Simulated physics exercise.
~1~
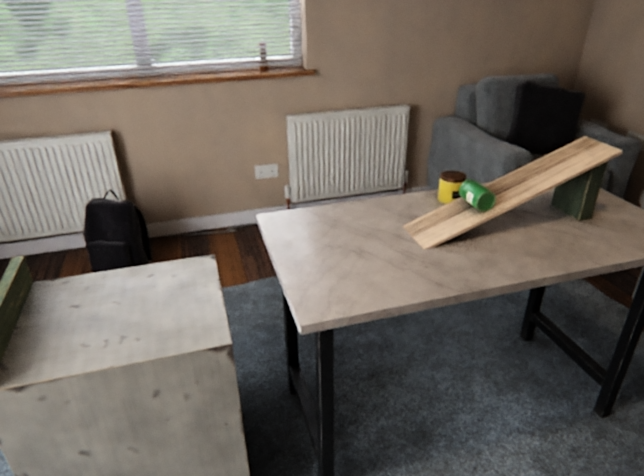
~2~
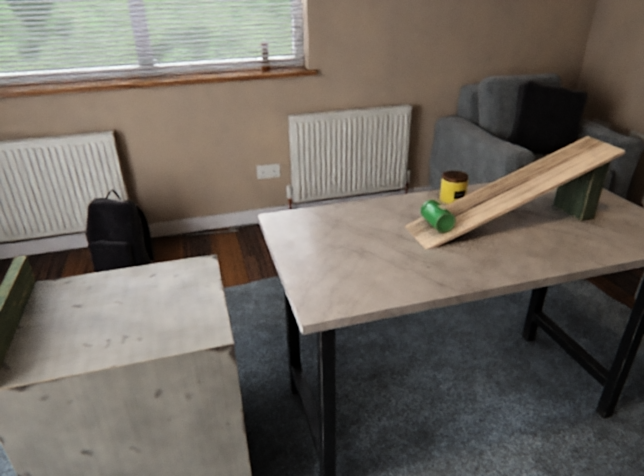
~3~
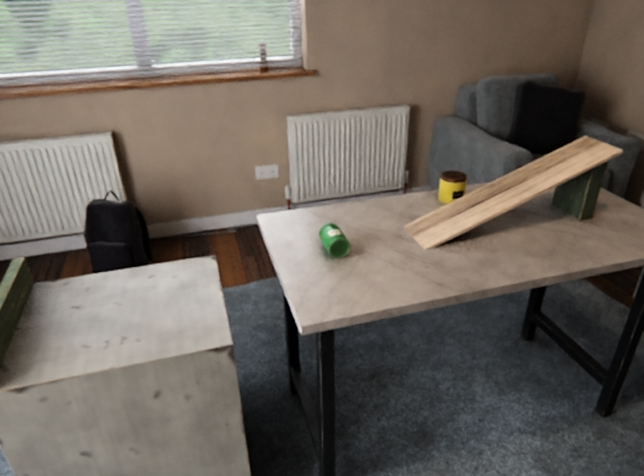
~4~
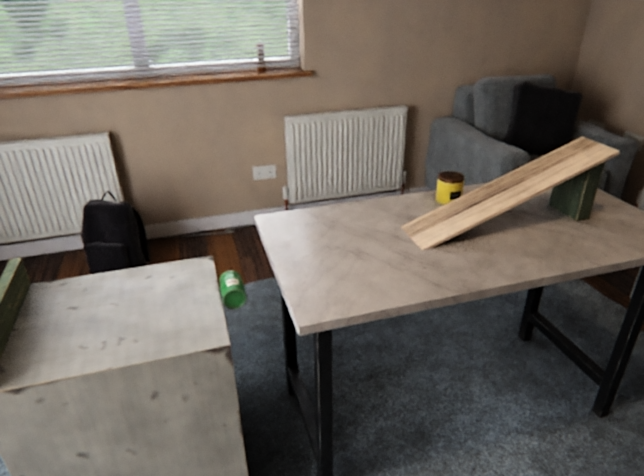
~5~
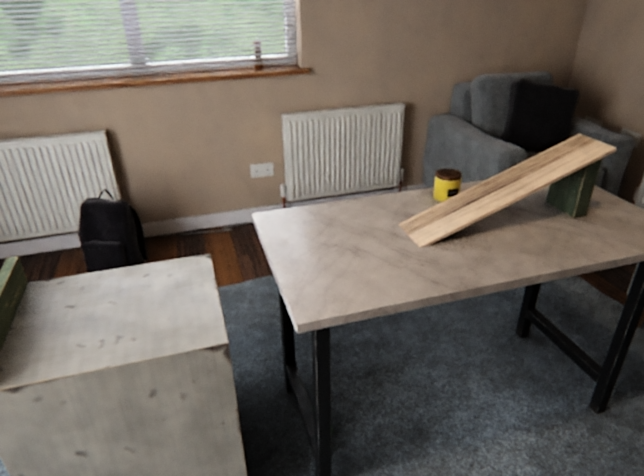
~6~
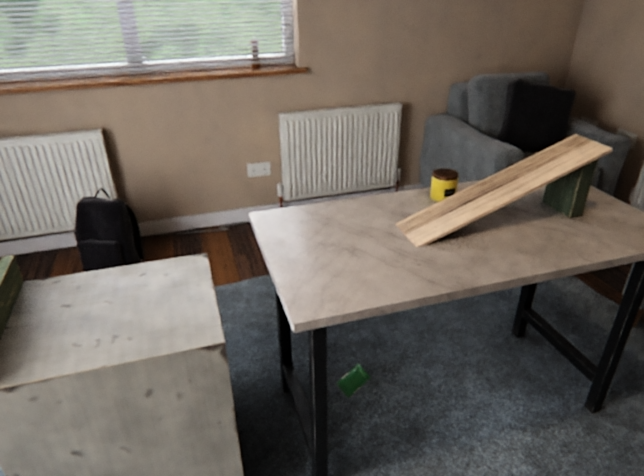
In a carpeted room with a window and radiators, a slightly swaying view looks down on a pale table, with a lower box-like top across a gap to the left. A wooden ramp slopes down leftward on the table, a green jar lying on it and a yellow jar standing behind. The green jar rolls off the ramp and across the tabletop, then leaves the left edge and drops beside the lower top. It disappears from view, then shows again down in the gap, leaning near the table's legs, while the yellow jar stays put.
